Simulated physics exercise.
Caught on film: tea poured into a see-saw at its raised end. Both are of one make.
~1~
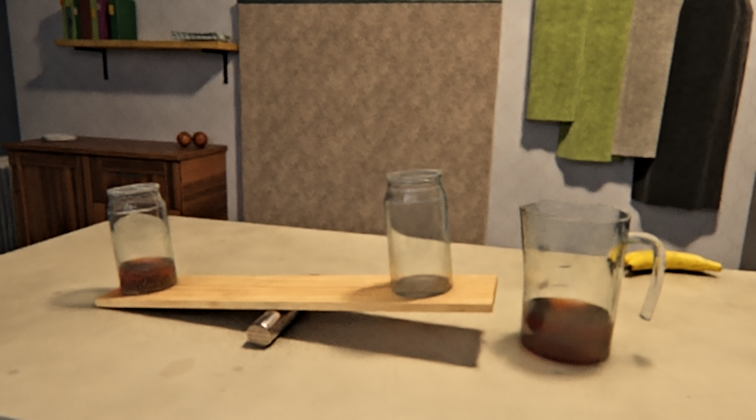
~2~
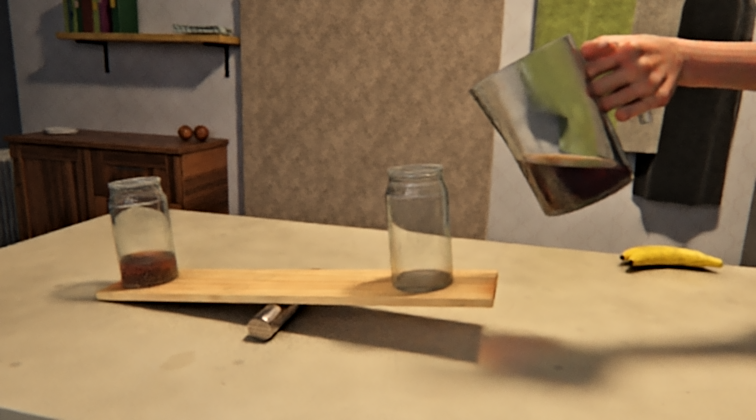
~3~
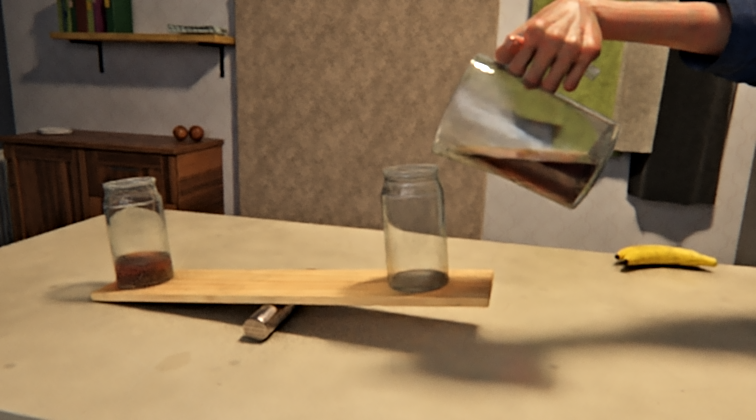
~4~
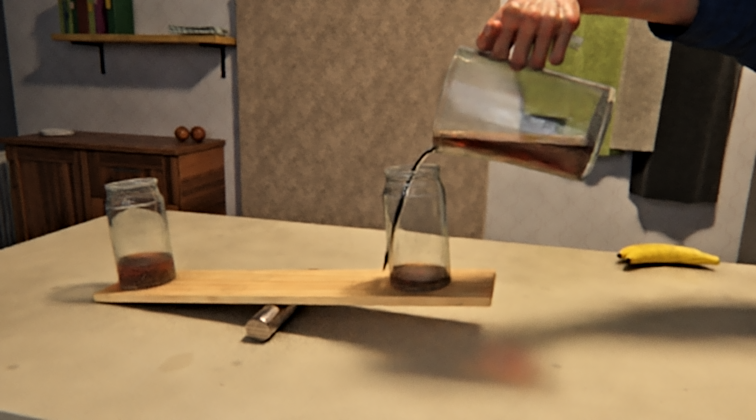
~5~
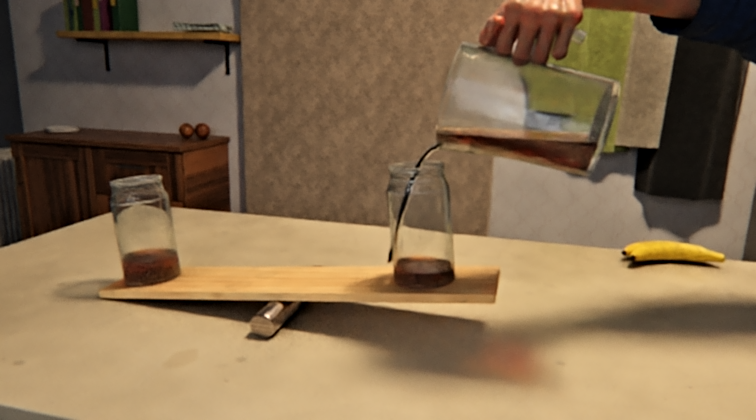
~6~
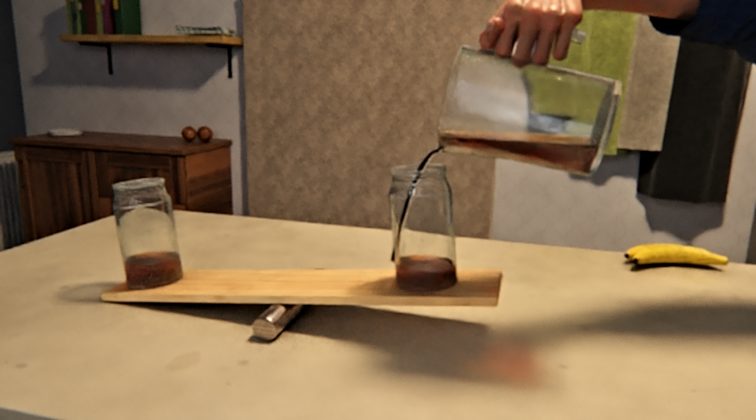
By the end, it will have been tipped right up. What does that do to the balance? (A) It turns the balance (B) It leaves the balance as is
The answer is A.
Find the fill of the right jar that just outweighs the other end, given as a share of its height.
Around 30 per cent, I'd say.
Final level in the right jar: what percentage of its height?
Roughly 55%.
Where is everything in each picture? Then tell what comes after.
The first picture shows at the start; jug (571, 277) about a quarter full; right jar (418, 229) empty, raised; left jar (141, 236) about a quarter full, on the low side.
In the second picture, a hand has the jug; pipe (263, 326); right jar (419, 223) empty.
In the third picture, the jug is tipped; jug (522, 132) tipped 65° with all of its load; right jar (415, 223) empty.
In the fourth picture, the stream is running; pipe (261, 327); right jar nearly empty, surface at (420, 272); left jar about a quarter full, surface at (145, 259).
In the fifth picture, the stream is running; jug (522, 110) tipped 80° with about three quarters of its load; right jar (420, 220) nearly empty.
In the sixth picture, the stream is running; pipe (268, 327); right jar nearly empty, surface at (425, 263); left jar about a quarter full, surface at (152, 259).
Shortly, the right jar is about a third full; the plank has swung over, and that end is down.
Then, the right jar is about half full; the plank has swung over, and that end is down.
At the finish, the right jar is about half full; the plank has swung over, and that end is down.
